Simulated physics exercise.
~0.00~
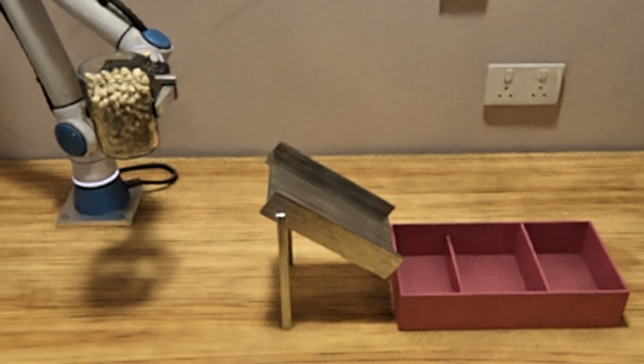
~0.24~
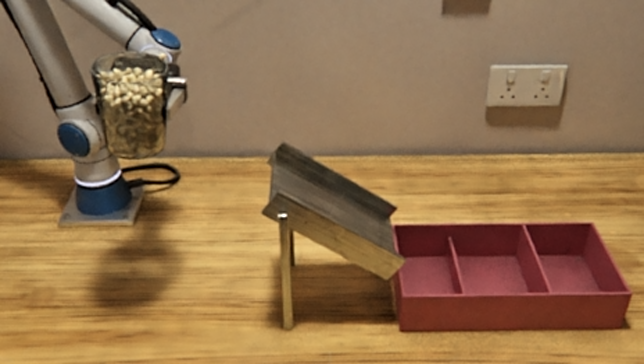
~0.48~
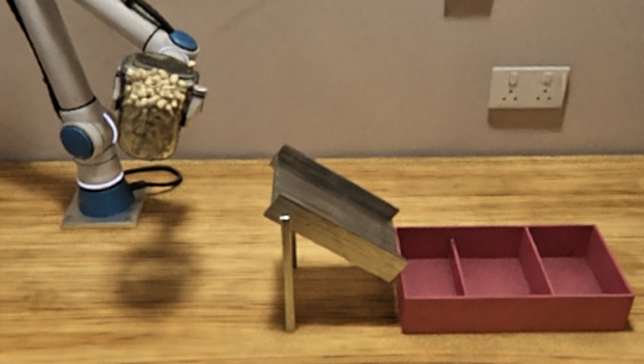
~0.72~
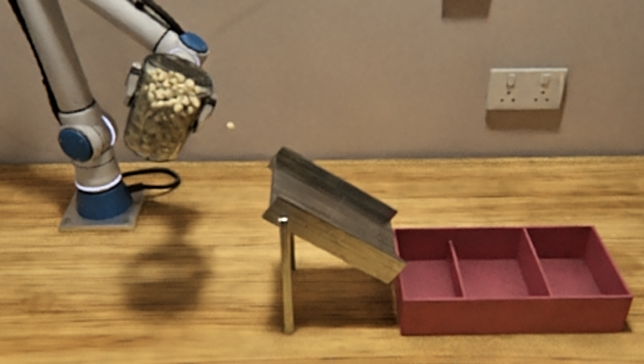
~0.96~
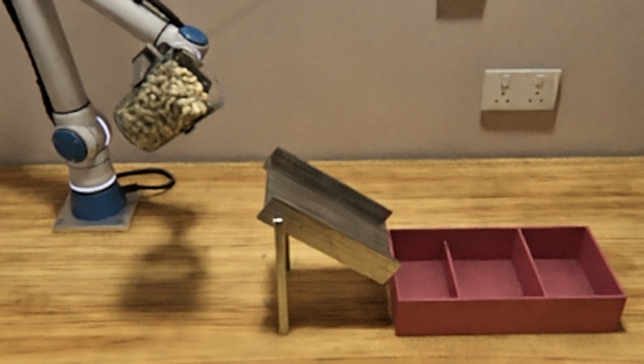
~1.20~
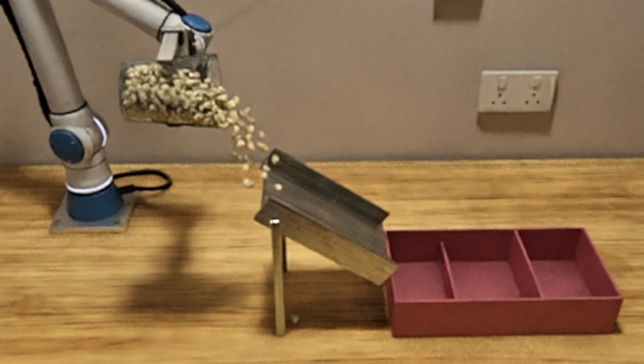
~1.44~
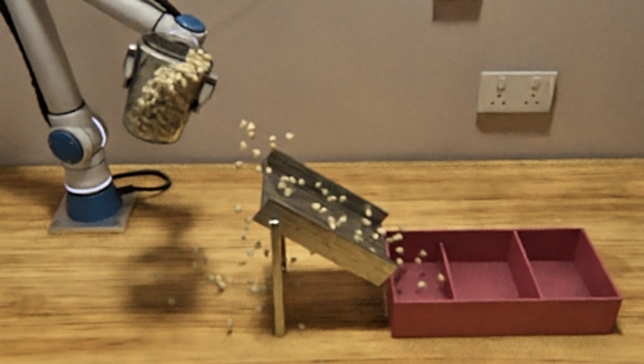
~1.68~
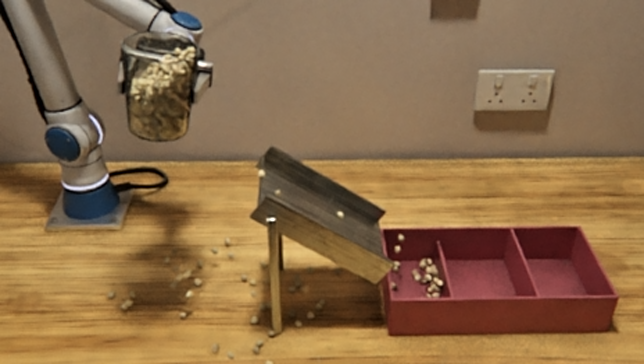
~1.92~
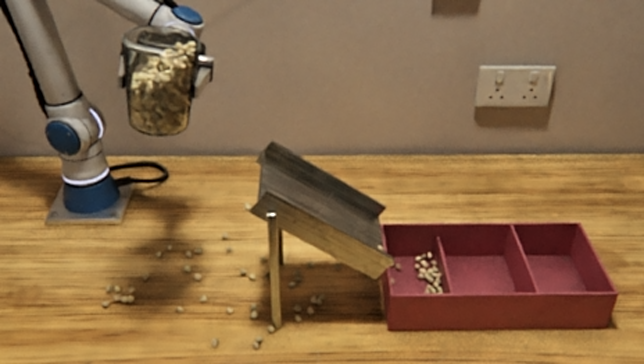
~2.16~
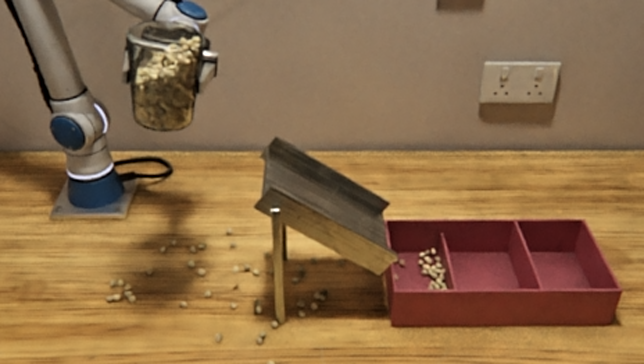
Robot arm tipping a clear beaker of pale beans over a sloping chute, then righting it, leaving some in a red tray and others scattered.
